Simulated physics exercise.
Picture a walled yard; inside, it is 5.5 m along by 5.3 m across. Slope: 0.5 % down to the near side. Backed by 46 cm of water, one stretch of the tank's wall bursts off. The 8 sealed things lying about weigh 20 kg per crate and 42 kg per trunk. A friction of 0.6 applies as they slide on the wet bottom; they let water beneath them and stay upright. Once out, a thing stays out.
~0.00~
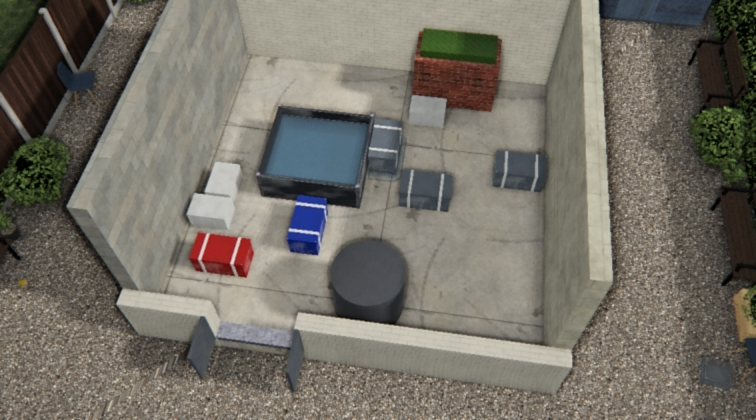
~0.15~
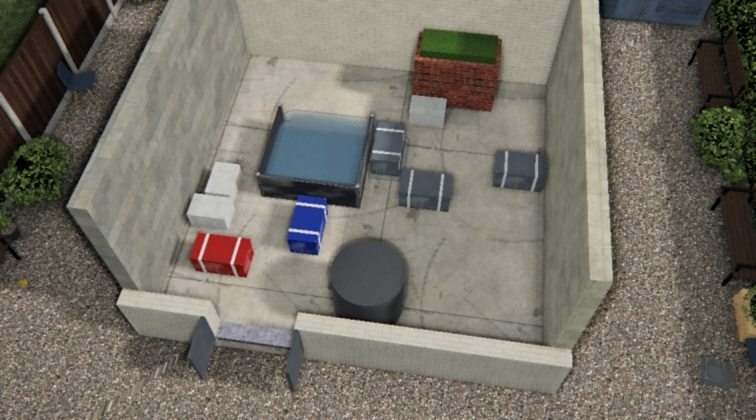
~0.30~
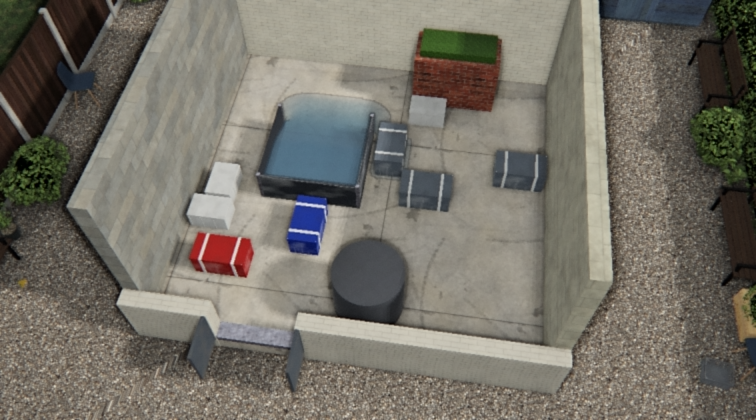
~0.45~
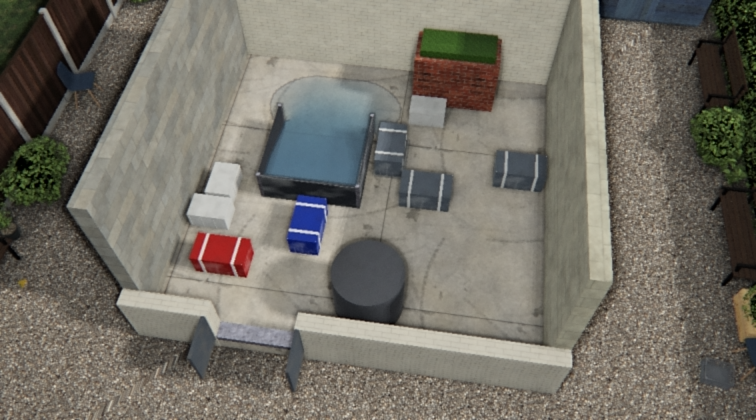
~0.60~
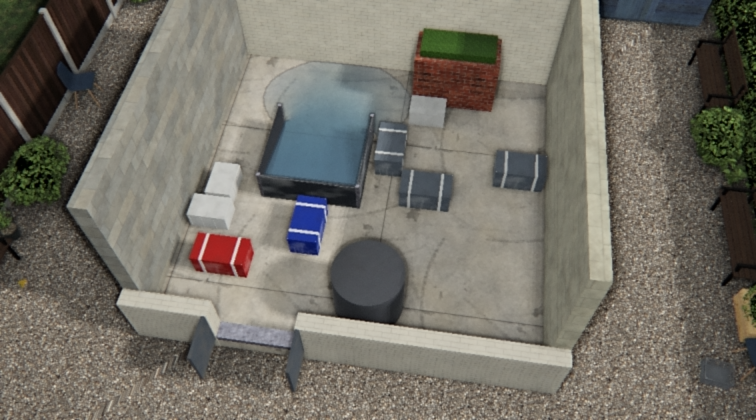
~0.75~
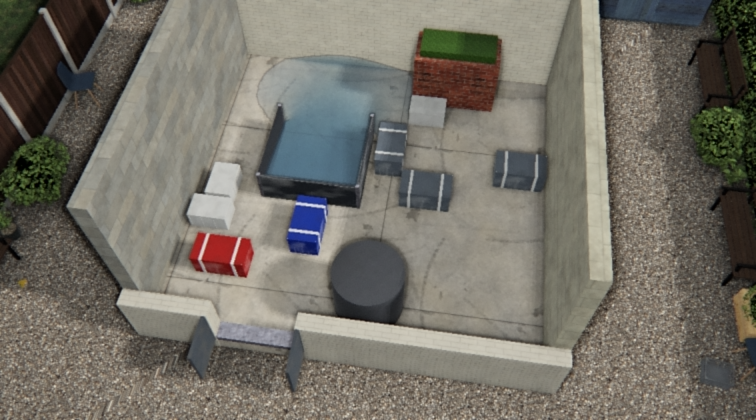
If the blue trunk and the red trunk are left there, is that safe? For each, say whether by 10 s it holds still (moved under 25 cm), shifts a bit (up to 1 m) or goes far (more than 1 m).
By 10 s, the blue trunk holds still, the red trunk holds still.
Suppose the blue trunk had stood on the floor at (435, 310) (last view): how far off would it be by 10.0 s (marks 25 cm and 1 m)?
Short answer: It hardly moves.
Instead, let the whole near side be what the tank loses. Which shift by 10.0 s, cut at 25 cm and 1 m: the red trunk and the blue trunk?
Red trunk: Displaced a little; blue trunk: Displaced far.
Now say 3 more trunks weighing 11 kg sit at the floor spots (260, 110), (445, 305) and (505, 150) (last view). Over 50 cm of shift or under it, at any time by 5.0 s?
First beyond, then within, then within.
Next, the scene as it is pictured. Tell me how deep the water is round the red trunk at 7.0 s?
5 cm, roughly.
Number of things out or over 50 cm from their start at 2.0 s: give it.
0.
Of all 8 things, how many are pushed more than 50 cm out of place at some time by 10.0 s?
Result: 1.
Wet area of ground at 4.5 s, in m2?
Somewhere about 17 m2, give or take.
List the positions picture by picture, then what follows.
In the first frame, the blue trunk at (307, 218), on the bottom; the red trunk at (220, 248), on the bottom; 2.1 m2 under water; 0 of 8 have shifted.
In the second frame, the blue trunk at (307, 218) rests on the ground; the red trunk at (220, 248) rests on the ground; water covers 2.8 m2; 1 of 8 have shifted.
In the third frame, the blue trunk at (307, 218), on the bottom; the red trunk at (220, 248), on the bottom; 3.7 m2 under water; 1 of 8 have shifted.
In the fourth frame, the blue trunk at (307, 218), on the bottom; the red trunk at (220, 248) rests on the ground; 4.7 m2 under water; 1 of 8 have shifted.
In the fifth frame, the blue trunk at (307, 218) rests on the ground; the red trunk at (220, 248), on the bottom; water covers 5.8 m2; 1 of 8 have shifted.
In the sixth frame, the blue trunk at (307, 218) rests on the ground; the red trunk at (220, 248) rests on the ground; water covers 6.4 m2; 1 of 8 have shifted.
After 2.0 s the blue trunk is near (307, 218), 0.0 m from its start, aground; the red trunk is near (220, 248), 0.0 m from its start, aground; 0 of 8 are out; 0 afloat.
After 4.5 s the blue trunk is near (307, 218), 0.0 m from its start, aground; the red trunk is near (220, 248), 0.0 m from its start, aground; 0 of 8 are out; 1 afloat.
After 7.0 s the blue trunk is near (307, 218), 0.0 m from its start, aground; the red trunk is near (219, 251), 0.0 m from its start, aground; 0 of 8 are out; 0 afloat.
After 10.0 s the blue trunk is near (307, 218), 0.0 m from its start, aground; the red trunk is near (219, 251), 0.0 m from its start, aground; 0 of 8 are out; 0 afloat.
